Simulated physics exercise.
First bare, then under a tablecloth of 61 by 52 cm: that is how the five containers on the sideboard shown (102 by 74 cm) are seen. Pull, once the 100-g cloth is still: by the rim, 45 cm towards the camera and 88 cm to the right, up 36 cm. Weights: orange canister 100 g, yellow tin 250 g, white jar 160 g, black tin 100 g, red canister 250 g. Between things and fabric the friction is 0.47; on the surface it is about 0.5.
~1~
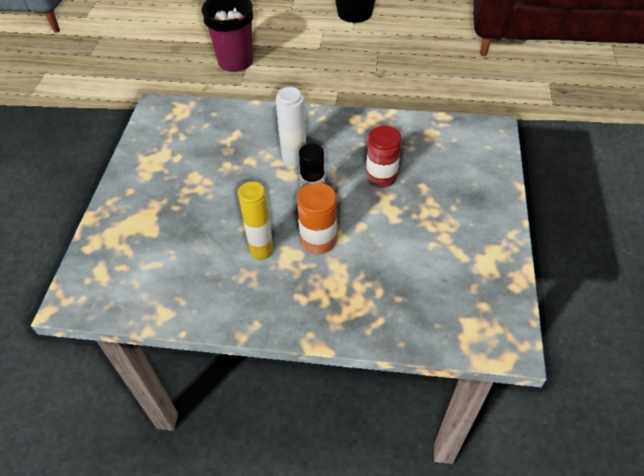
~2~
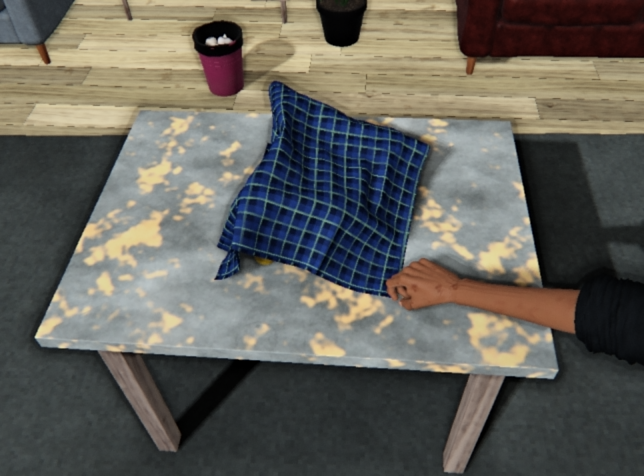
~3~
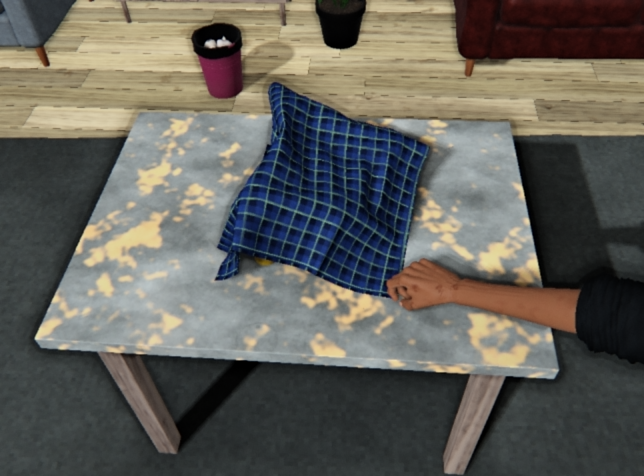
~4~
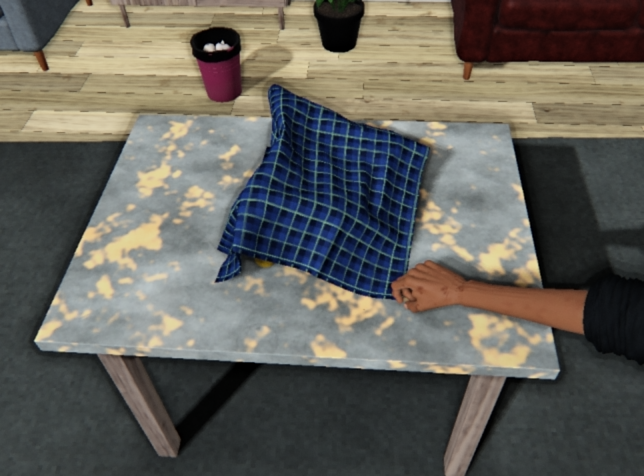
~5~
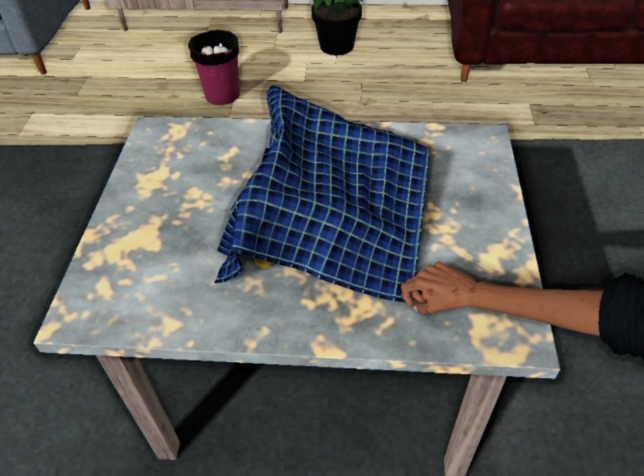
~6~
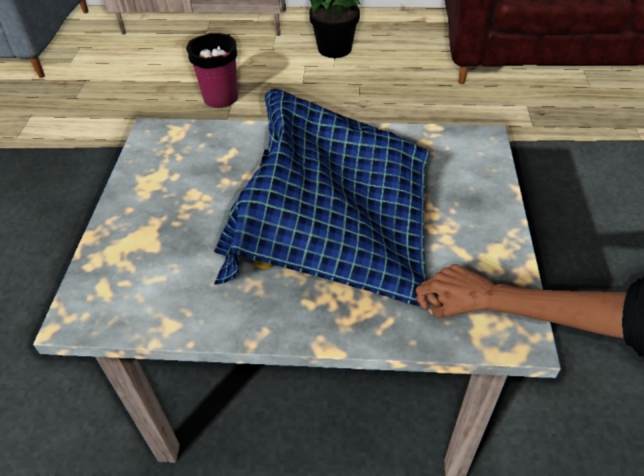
Five containers stand bare on a grey, gold-blotched table, seen from above at an angle in a room with pale wooden flooring and a dark rug. The white one is at the back, with black, yellow and orange ones nearer and red to the right. Then a blue checked cloth covers them, and a hand at its front right corner draws that corner slightly rightward as the view shifts a little.
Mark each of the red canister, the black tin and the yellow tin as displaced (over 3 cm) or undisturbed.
Marks: Red canister undisturbed; black tin displaced; yellow tin displaced.
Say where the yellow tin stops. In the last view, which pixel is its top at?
In the last view, the top sits at about (309, 280).
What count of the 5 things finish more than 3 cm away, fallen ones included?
4.
Next, middle of the tablecloth at (376, 227); yellow tin on its side, 12 cm off its start, black tin 3 cm off its start, white jar on its side, 13 cm off its start.
Then, middle of the tablecloth at (542, 333); yellow tin on its side, 12 cm off its start, black tin on its side, 10 cm off its start, white jar on its side, 13 cm off its start.
After that, middle of the tablecloth at a place out of view; yellow tin on its side, 12 cm off its start at (307, 281), black tin on its side, 10 cm off its start at (354, 212), orange canister on its side, 13 cm off its start at (371, 265).
Later, middle of the tablecloth at a place out of view; yellow tin on its side, 12 cm off its start, black tin on its side, 10 cm off its start, orange canister on its side, 14 cm off its start.
At the end, middle of the tablecloth at a place out of view; yellow tin on its side, 12 cm off its start at (309, 280), black tin on its side, 10 cm off its start at (355, 212), red canister 0 cm off its start at (382, 143), orange canister on its side, 14 cm off its start at (370, 270).
